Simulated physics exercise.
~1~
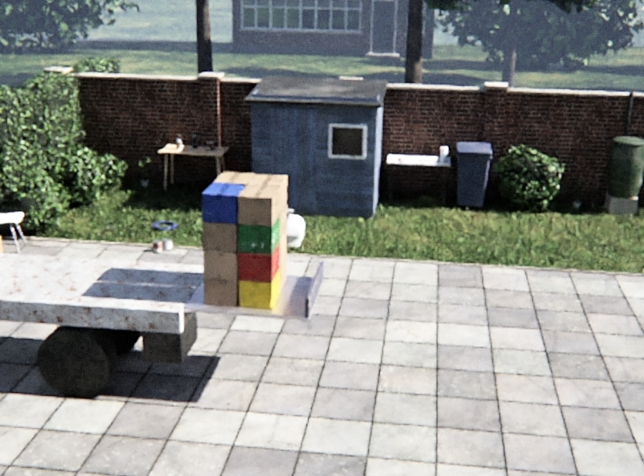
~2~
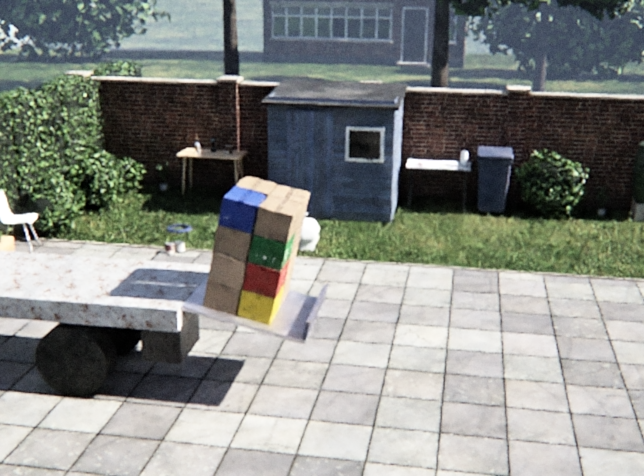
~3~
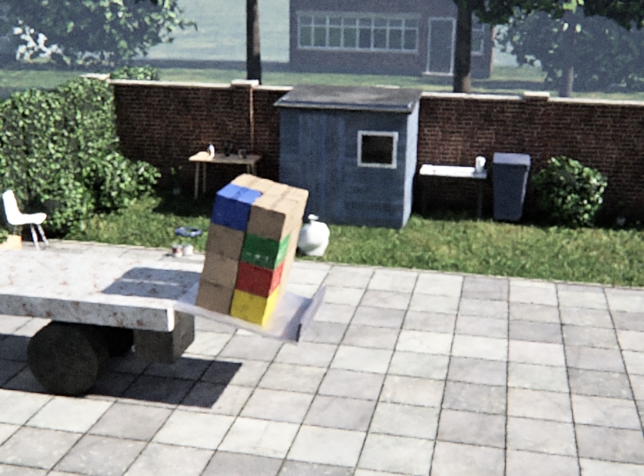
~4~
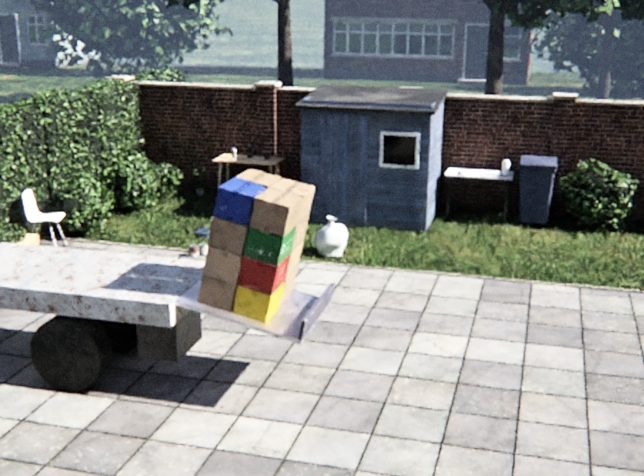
On a paved yard, a flat-bed's rear flap tips down slightly, its stacked cartons leaning but staying aboard.
